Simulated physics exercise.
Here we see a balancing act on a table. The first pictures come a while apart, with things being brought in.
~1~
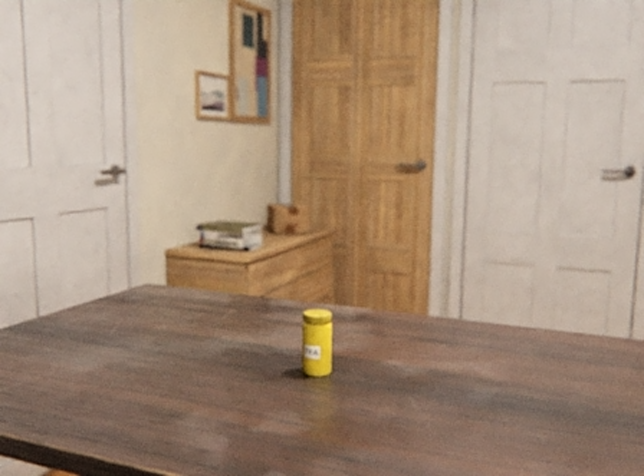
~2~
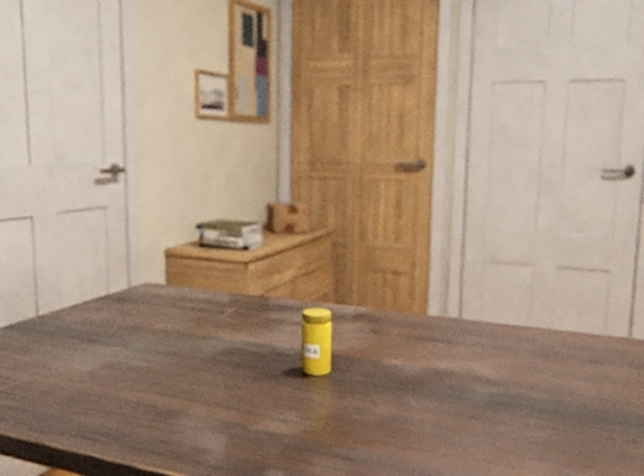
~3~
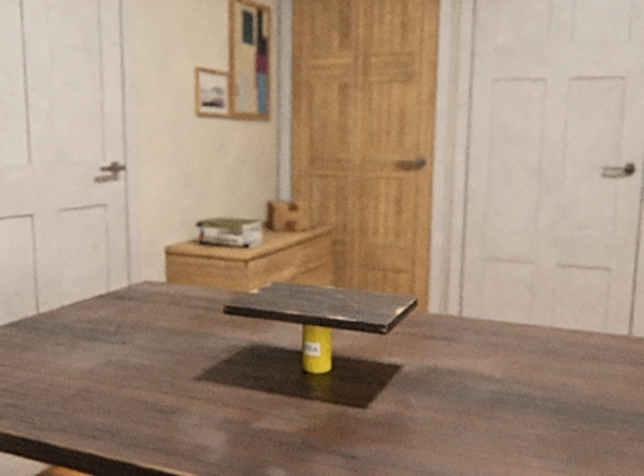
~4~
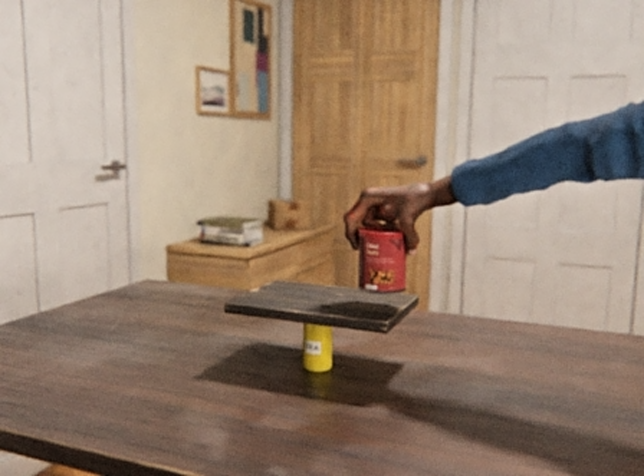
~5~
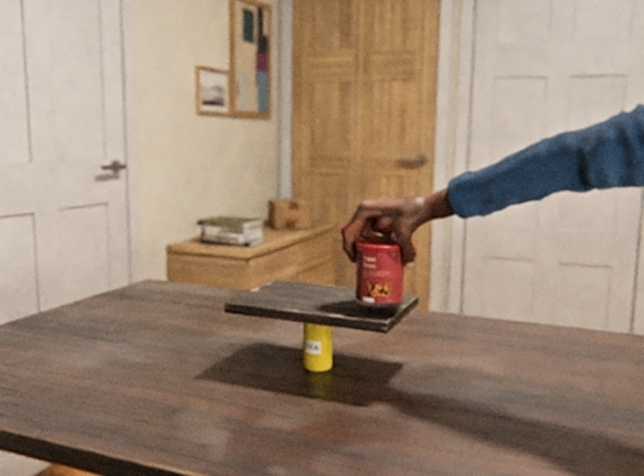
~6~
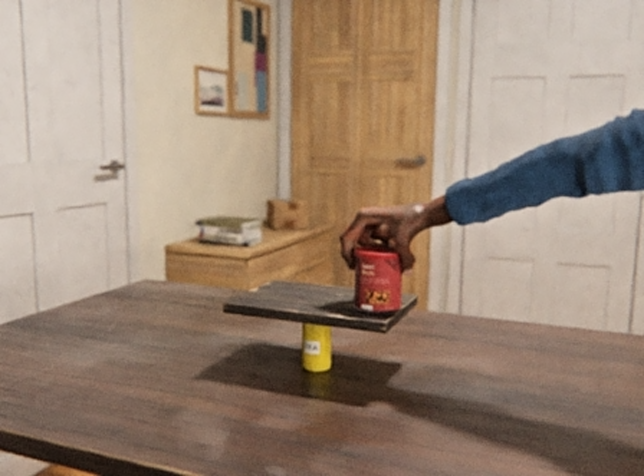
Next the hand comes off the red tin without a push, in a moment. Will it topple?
Yes, ends in a fall.
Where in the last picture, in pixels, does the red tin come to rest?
The object finishes somewhere near (455, 383).
Then, 0.30 s past the last view, red tin now fallen; black board rocked 46° from its first pose.
Then, 0.40 s past the last view, black board rocked 52° from its first pose.
Then, 0.60 s past the last view, black board now fallen; yellow shaker displaced about its own width.
Then, 0.90 s past the last view, yellow shaker displaced about its own width.
Finally, fallen, red tin and black board; moved from the start, yellow shaker. Final places as the last picture's camera would see them, red tin near (455, 383). The stack comes apart.
